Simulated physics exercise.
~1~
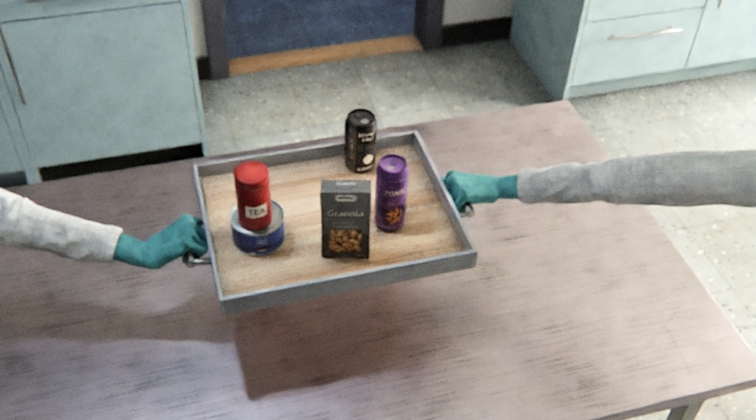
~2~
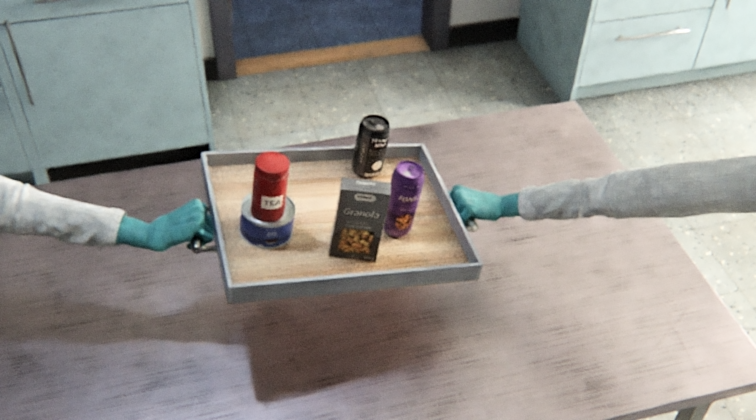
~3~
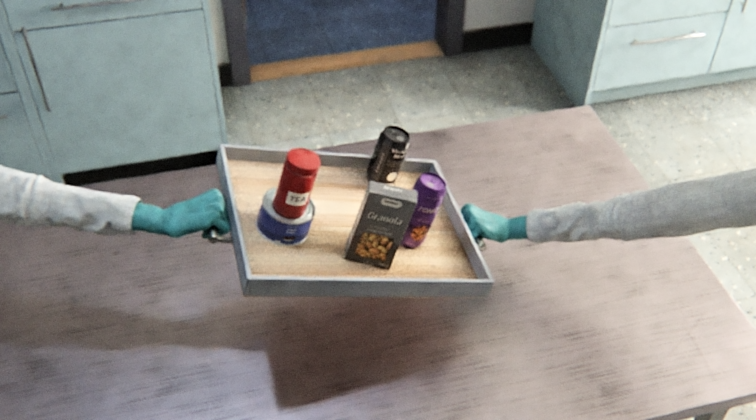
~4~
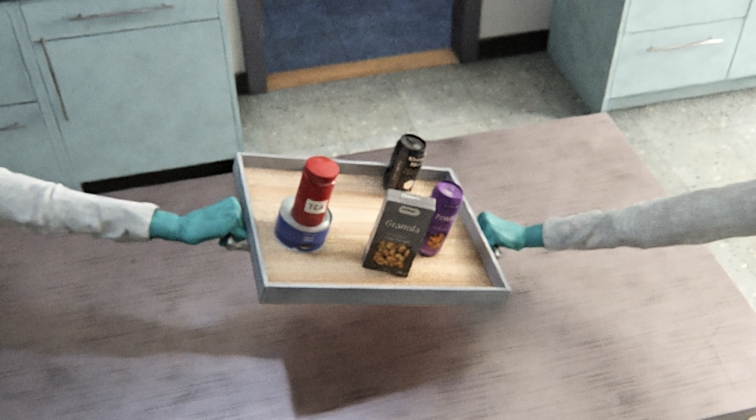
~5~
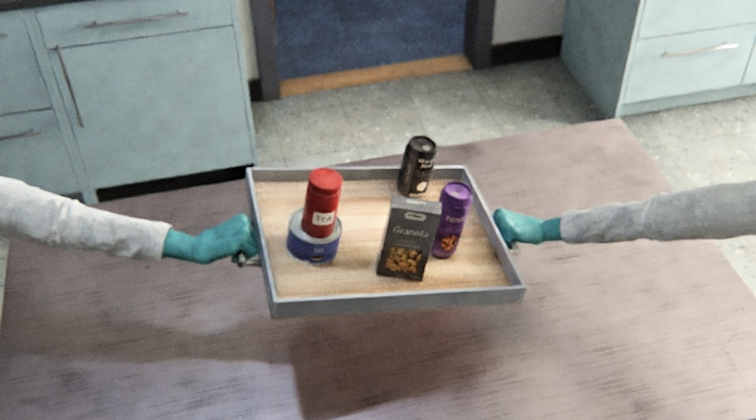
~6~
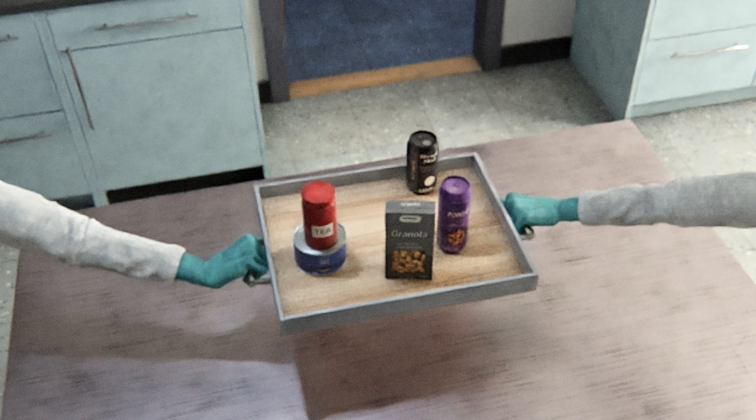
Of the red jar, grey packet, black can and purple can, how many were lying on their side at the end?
None of them were. The jar, the packet and both cans were all still standing upright on the tray.
